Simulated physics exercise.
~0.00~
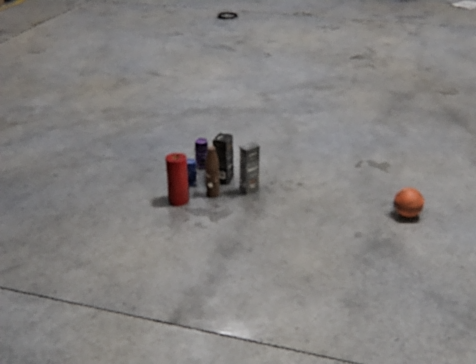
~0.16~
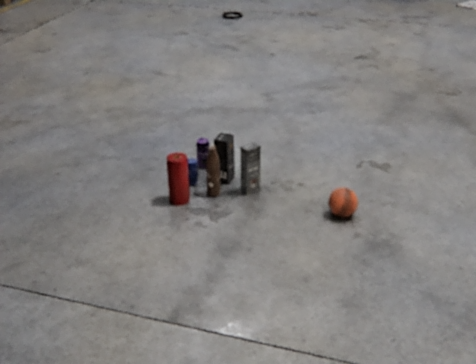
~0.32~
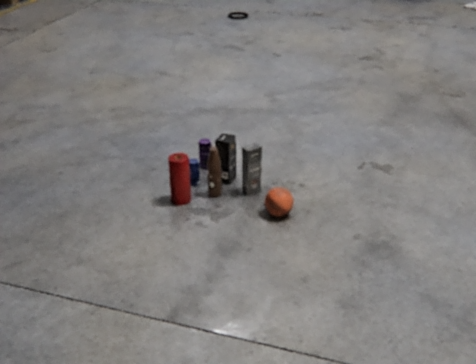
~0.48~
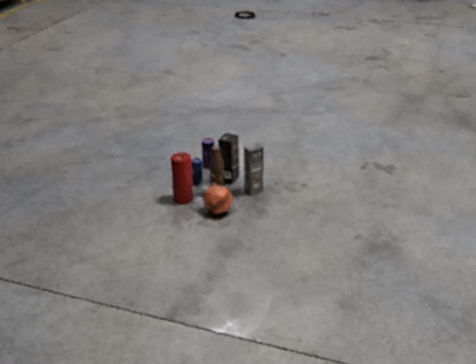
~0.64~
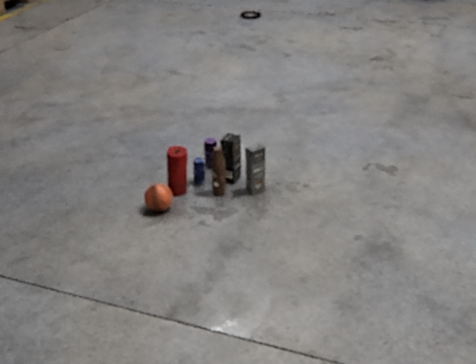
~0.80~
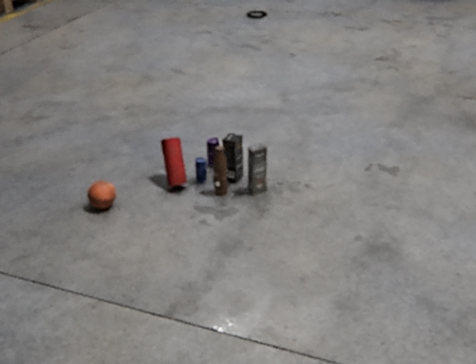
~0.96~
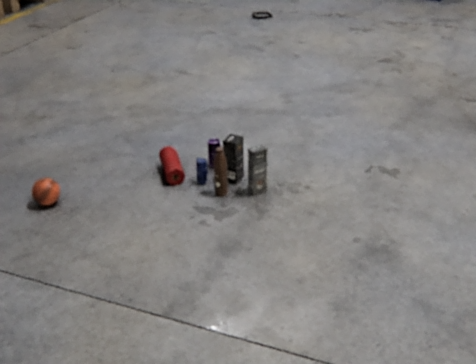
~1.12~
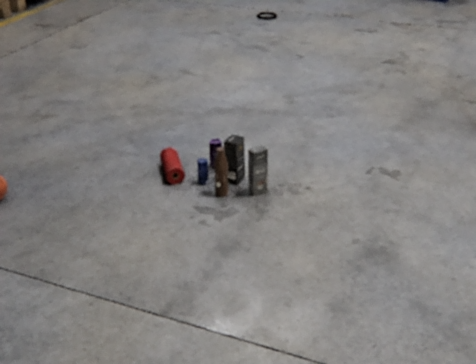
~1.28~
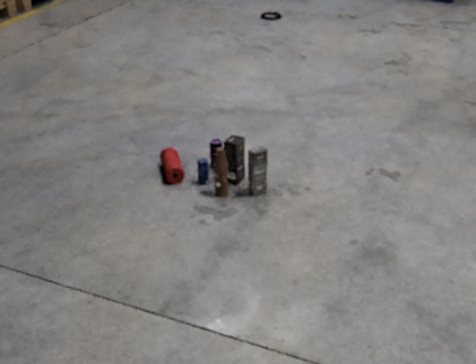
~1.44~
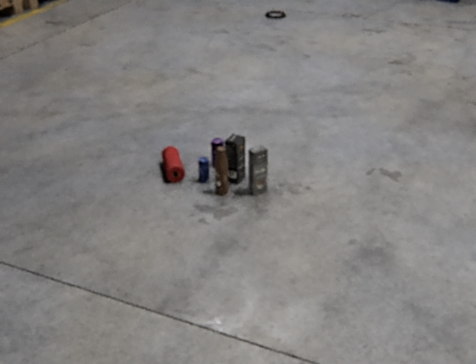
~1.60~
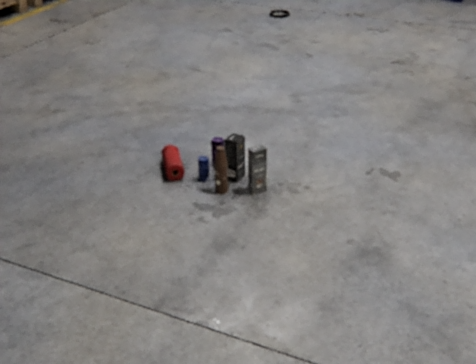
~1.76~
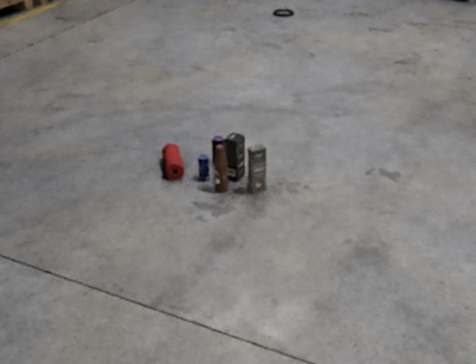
An orange ball rolled from right to left across a concrete floor, passing in front of a small group of cans, cartons and a bottle, and knocked over the red roll before leaving on the left, while the other five items stayed standing.
